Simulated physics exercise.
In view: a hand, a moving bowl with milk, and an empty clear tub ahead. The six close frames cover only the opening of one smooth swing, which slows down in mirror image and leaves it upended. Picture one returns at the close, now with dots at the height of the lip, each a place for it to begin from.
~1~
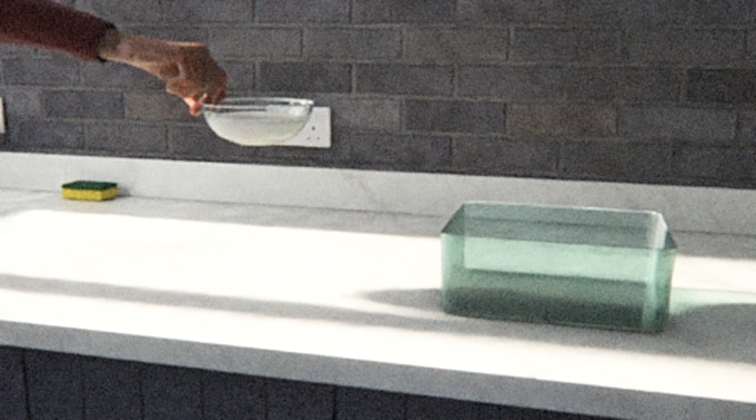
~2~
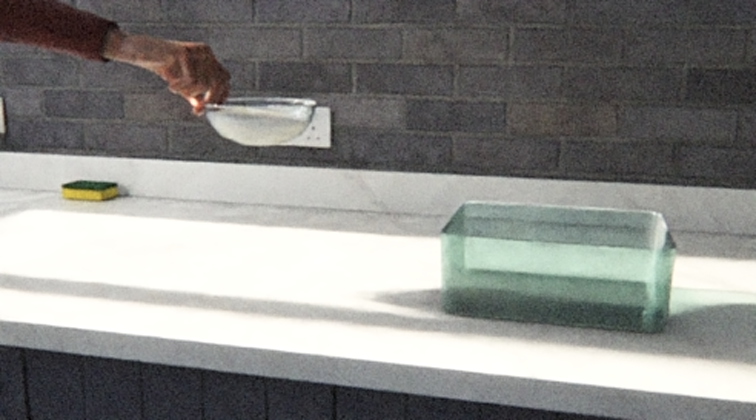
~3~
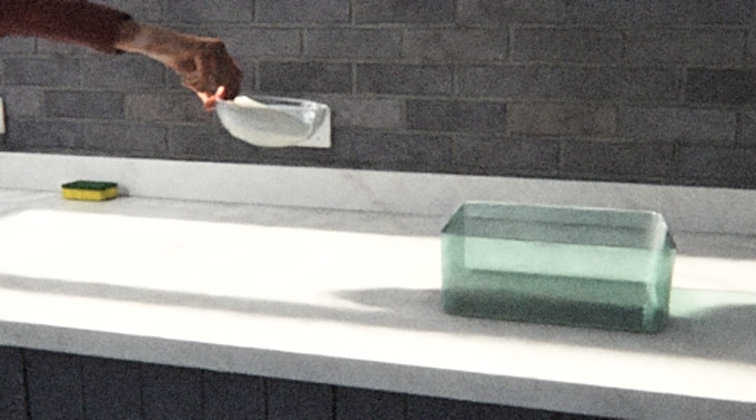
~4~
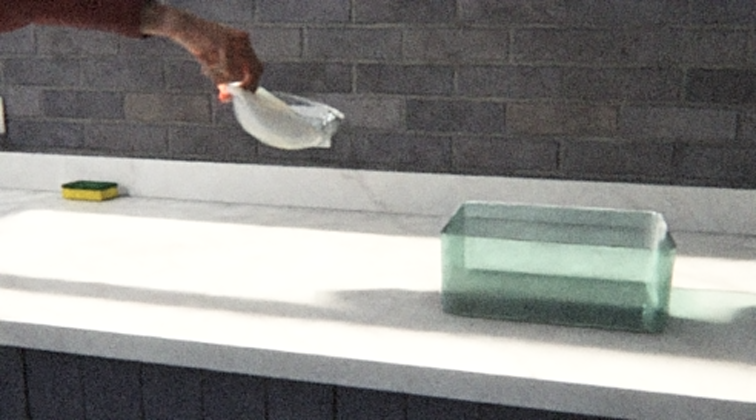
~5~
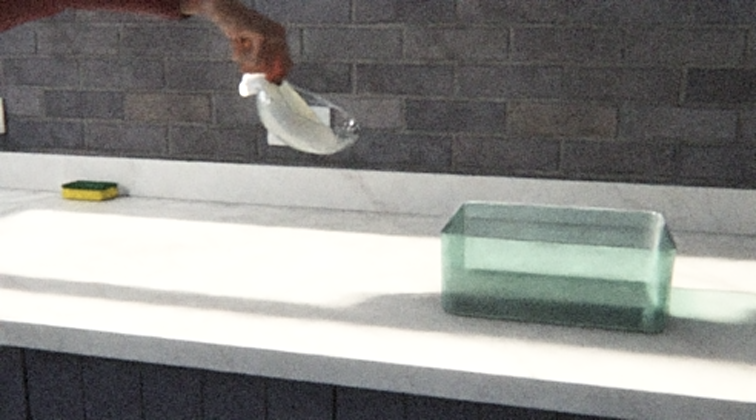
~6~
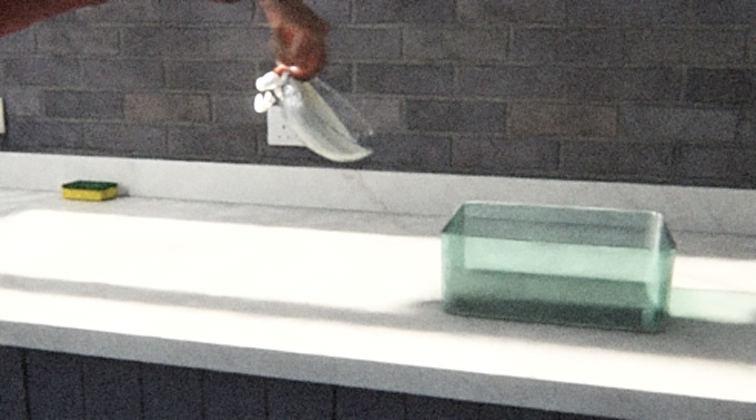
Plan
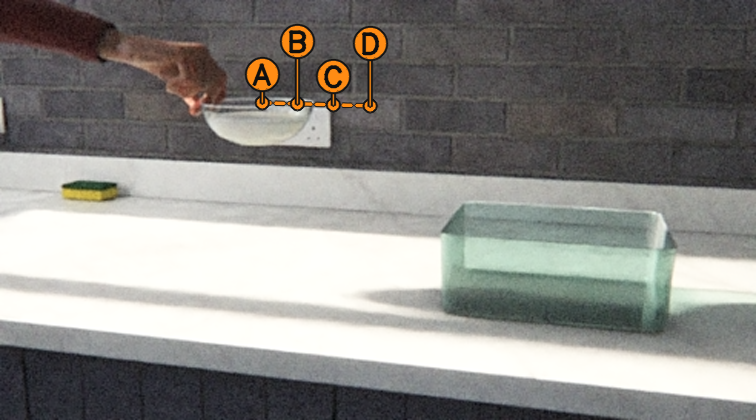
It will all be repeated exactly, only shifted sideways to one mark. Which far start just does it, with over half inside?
C is the one.
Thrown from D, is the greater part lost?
No, not at all.
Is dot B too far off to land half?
Yes, that goes wrong.
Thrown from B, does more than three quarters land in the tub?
No, it does not.
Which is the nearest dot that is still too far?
B it is.
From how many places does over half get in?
Two.
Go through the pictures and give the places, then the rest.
The first frame shows upright, lip at (308, 104); tub from (441, 311) to (666, 332); nothing has left yet.
The second frame shows upright, lip at (312, 104); nothing has left yet.
The third frame shows tipped about 5°, lip at (323, 109); nothing has left yet.
The fourth frame shows tipped about 13°, lip at (339, 118); milk is over the rim, down to (251, 93).
The fifth frame shows tipped about 26°, lip at (358, 131); milk is over the rim, down to (247, 93).
The sixth frame shows tipped about 41°, lip at (374, 147); milk is over the rim, down to (262, 109).
On the marked copy, A at (262, 102); B at (297, 103); C at (333, 104); D at (370, 105).
With A, about 1 % lands in the tub, 96 % falls short and 4 % goes beside or beyond.
With B, about 28 % lands in the tub, 64 % falls short and 8 % goes beside or beyond.
With C, about 64 % lands in the tub, 25 % falls short and 11 % goes beside or beyond.
With D, about 73 % lands in the tub, 11 % falls short and 15 % goes beside or beyond.
